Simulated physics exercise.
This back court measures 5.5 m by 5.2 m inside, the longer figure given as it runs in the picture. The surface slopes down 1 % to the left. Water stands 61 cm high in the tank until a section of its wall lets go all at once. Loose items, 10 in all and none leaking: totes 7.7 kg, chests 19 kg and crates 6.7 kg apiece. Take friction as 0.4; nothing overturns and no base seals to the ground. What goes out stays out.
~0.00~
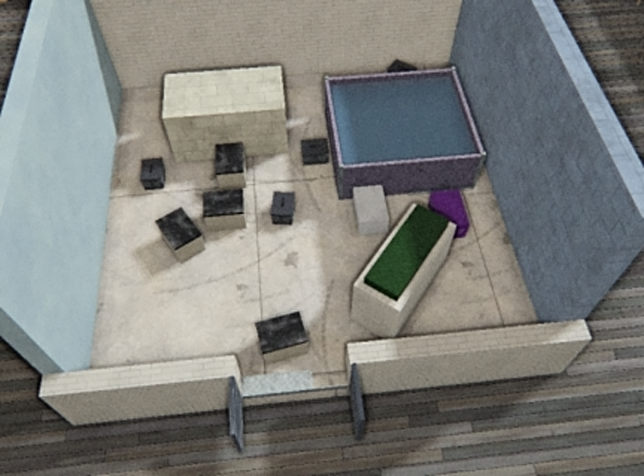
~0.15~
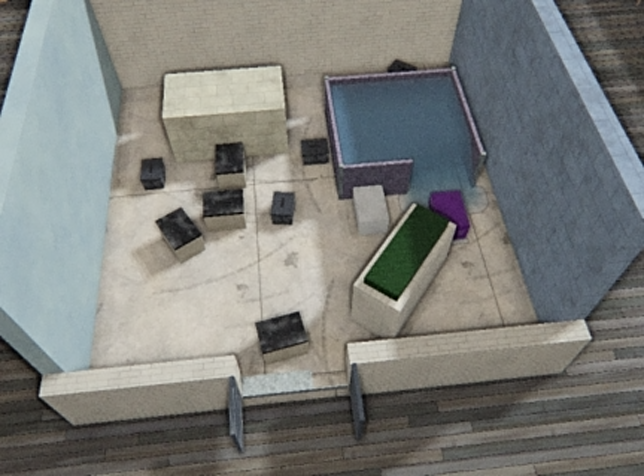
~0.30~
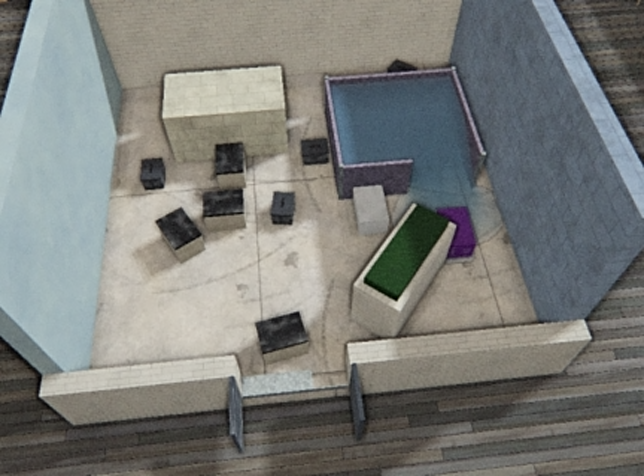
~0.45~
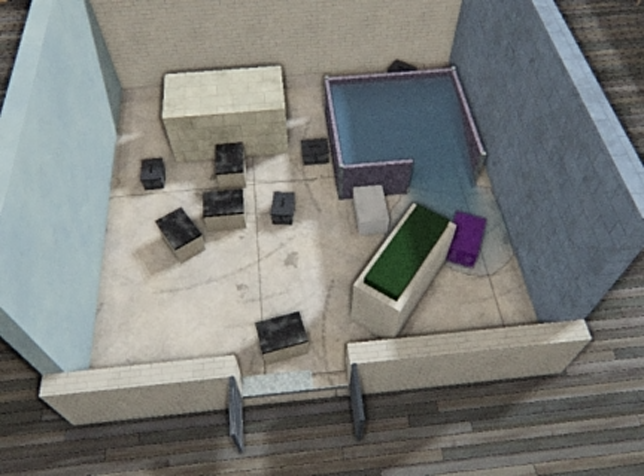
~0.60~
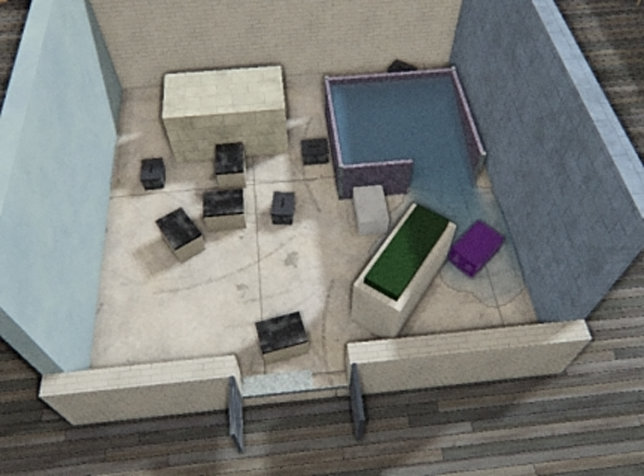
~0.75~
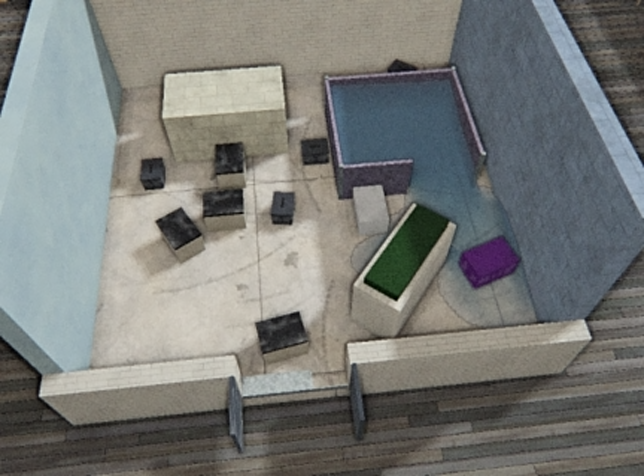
At the start, a purple crate sits beside a full pool in a walled court scattered with dark boxes. Part of the pool's front wall disappears and water spreads through the gap across the floor, and the crate slides gradually toward the lower right, turning as it moves, while everything else stays put.
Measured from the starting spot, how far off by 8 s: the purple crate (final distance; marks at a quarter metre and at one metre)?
The purple crate gets carried off.
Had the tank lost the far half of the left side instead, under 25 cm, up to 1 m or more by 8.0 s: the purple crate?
In that case the purple crate stays put.
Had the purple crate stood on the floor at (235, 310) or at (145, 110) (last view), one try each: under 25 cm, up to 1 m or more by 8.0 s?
In that order: It gets carried off; it slides a little.
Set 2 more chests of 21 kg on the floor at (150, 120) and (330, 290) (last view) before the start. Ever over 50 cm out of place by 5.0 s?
In that order: Less, less.
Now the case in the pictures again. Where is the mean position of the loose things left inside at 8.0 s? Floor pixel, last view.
Near (242, 216).
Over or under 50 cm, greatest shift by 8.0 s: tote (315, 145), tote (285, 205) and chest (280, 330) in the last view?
In that order: Short of it, over, over.
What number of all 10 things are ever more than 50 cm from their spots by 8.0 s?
I count 6.
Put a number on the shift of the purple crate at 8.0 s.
Roughly 200 cm.
After 1.6 s the purple crate is near (504, 309), 1.8 m from its start, afloat; 0 of 10 are out; 1 afloat.
After 3.6 s the purple crate is near (447, 316), 1.8 m from its start, afloat; 0 of 10 are out; 2 afloat.
After 5.6 s the purple crate is near (434, 323), 1.9 m from its start, afloat; 0 of 10 are out; 3 afloat.
After 8.0 s the purple crate is near (433, 327), 1.9 m from its start, afloat; 0 of 10 are out; 3 afloat.
